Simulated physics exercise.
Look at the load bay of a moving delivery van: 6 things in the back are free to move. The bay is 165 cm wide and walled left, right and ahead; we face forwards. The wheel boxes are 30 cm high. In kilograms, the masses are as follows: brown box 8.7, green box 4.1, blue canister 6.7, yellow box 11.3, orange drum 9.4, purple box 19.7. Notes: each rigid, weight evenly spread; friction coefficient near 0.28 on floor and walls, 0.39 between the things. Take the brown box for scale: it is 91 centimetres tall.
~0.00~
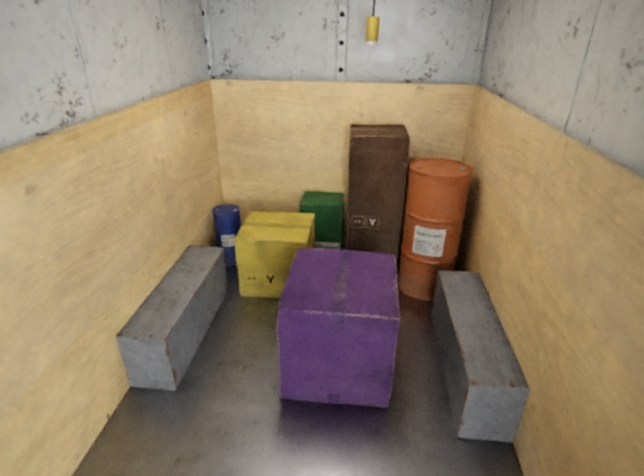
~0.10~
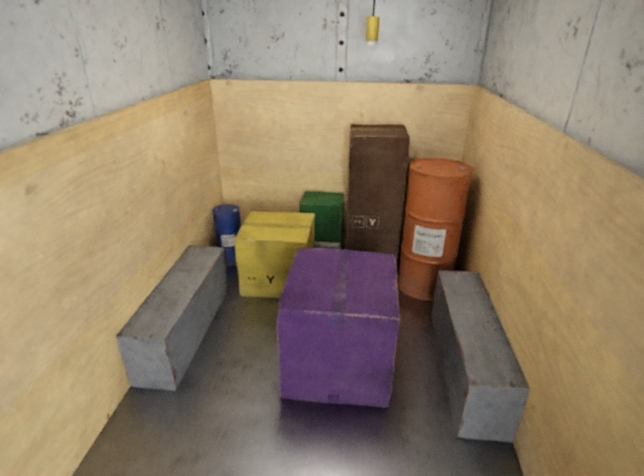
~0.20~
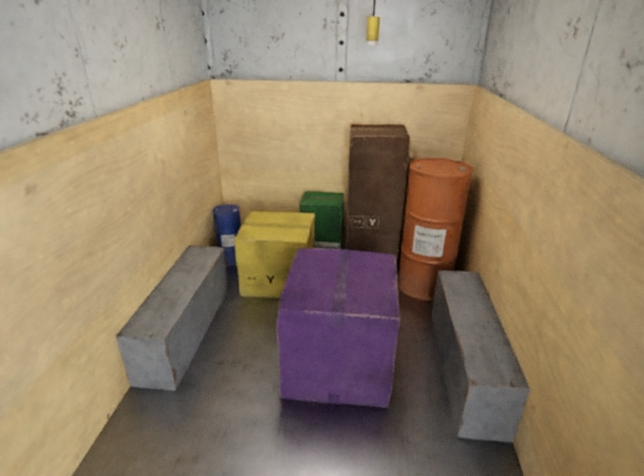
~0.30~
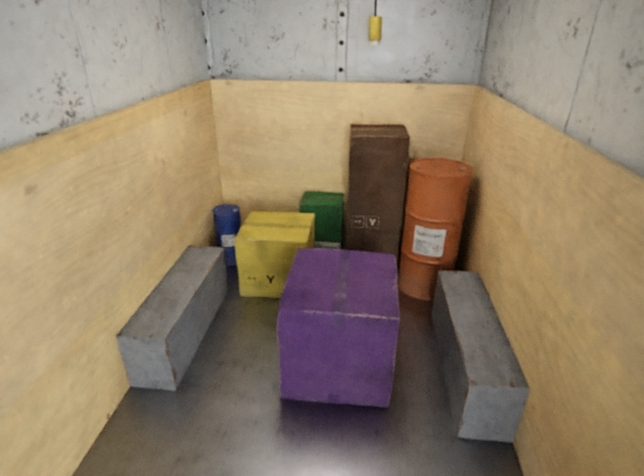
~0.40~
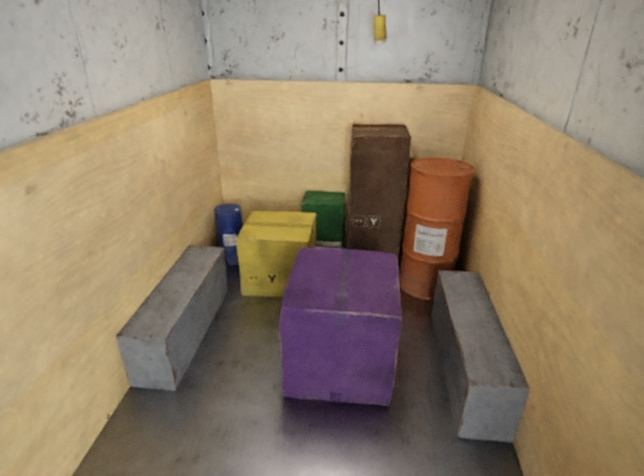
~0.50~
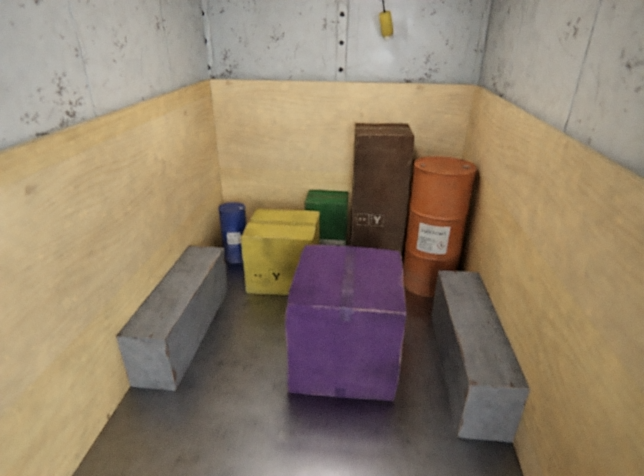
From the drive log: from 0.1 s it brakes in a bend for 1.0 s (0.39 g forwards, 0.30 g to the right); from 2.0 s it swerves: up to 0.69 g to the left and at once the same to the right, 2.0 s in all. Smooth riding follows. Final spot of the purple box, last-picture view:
About (392, 277).
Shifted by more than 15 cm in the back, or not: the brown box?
In the end the brown box remains stationary.
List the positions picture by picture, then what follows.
In the first frame, smooth; purple box (340, 323); brown box (374, 201).
In the second frame, smooth; blue canister (229, 235); yellow box (278, 254).
In the third frame, load feels 0.16 g forwards, 0.12 g right; orange drum (432, 230); brown box (374, 201).
In the fourth frame, load feels 0.31 g forwards, 0.24 g right; green box (322, 227); blue canister (229, 235).
In the fifth frame, load feels 0.39 g forwards, 0.30 g right; yellow box (280, 253); orange drum (433, 229).
In the sixth frame, load feels 0.39 g forwards, 0.30 g right; purple box (347, 318) 5 cm from its spot; brown box (378, 199) 5 cm from its spot.
By 2.50 s, load feels 0.69 g left; purple box 48 cm from its spot near (377, 274); blue canister 27 cm from its spot; orange drum 12 cm from its spot.
By 2.90 s, load feels 0.14 g left; purple box 50 cm from its spot near (302, 269); orange drum 44 cm from its spot; brown box 42 cm from its spot.
By 3.80 s, load feels 0.28 g right; purple box 43 cm from its spot near (360, 275); blue canister 38 cm from its spot; orange drum 15 cm from its spot.
When it is over (4.5 s), not toppled but over 15 cm from the start, blue canister, yellow box and purple box; the other 3 within 15 cm of the start. In the last view, purple box near (392, 277).
